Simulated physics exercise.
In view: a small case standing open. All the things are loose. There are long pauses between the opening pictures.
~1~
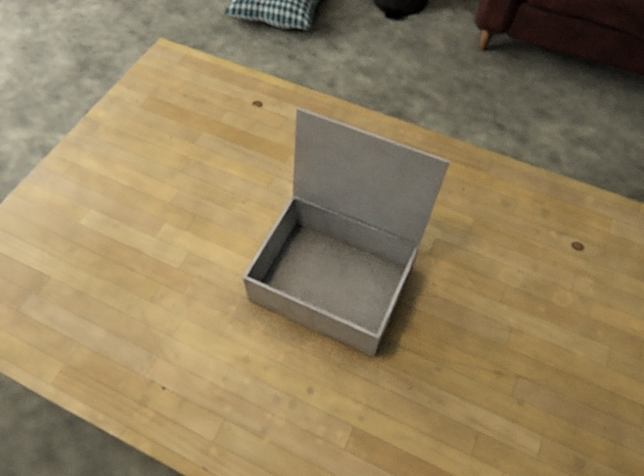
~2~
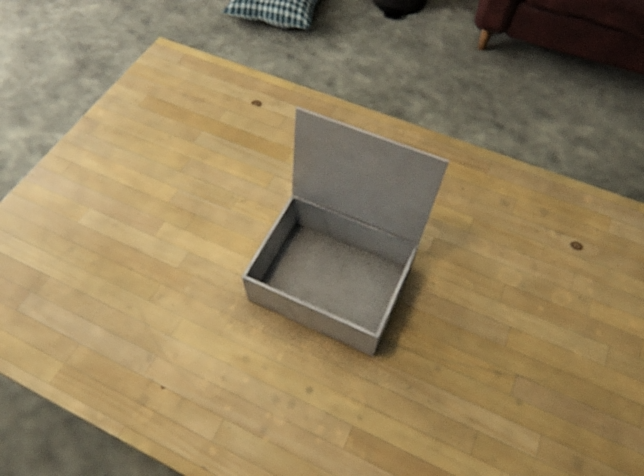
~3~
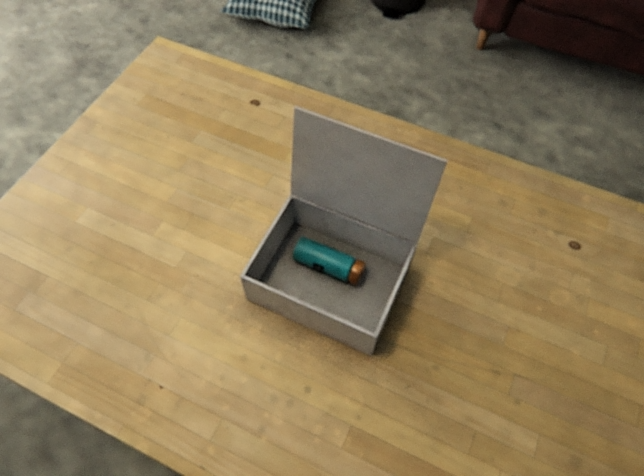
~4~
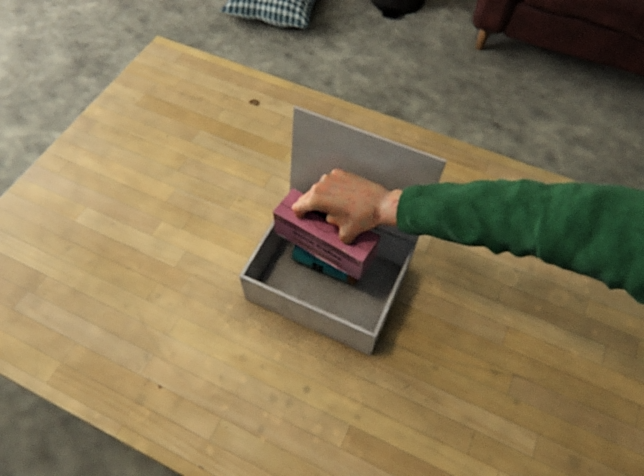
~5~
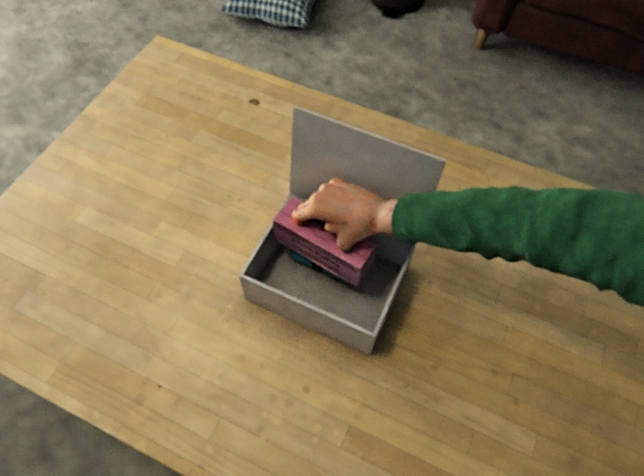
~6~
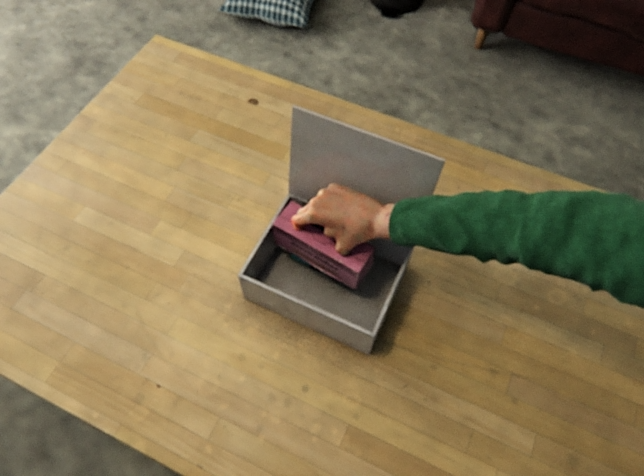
On a wooden table, an open grey box sits empty, then holds a turquoise shaker as a green-sleeved hand lowers a pink carton inside.
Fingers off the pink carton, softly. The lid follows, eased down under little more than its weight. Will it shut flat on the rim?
The lid shuts flat.
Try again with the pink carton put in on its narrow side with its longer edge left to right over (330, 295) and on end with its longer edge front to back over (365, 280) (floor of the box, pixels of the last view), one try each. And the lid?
First, it closes; second, it is held up.
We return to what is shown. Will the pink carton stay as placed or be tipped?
It ends up tilted.
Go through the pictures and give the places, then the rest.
In the first picture, the last thing is not in view yet.
In the second picture, the last thing is not in view yet.
In the third picture, the last thing is not in view yet; turquoise shaker (329, 261).
The fourth picture shows coming down; pink carton (326, 234).
The fifth picture shows coming down; pink carton (324, 241).
The sixth picture shows in place under the hand; pink carton (323, 245).
Then, 0.50 s later than the last frame, pink carton on its side near (302, 293); turquoise shaker moved a little.
Then, 1.40 s later than the last frame, lid 72° above the rim; pink carton on its side near (302, 292); turquoise shaker moved about its own width.
Then, 1.90 s later than the last frame, lid 39° above the rim; pink carton on its side near (302, 292); turquoise shaker moved about its own width.
Then, 2.30 s later than the last frame, lid 7° above the rim; pink carton on its side near (302, 292); turquoise shaker moved about its own width.
When it is over, lid shut; lying over in the box, pink carton; turquoise shaker as before. End places, in pixels of the last picture, pink carton near (302, 292).
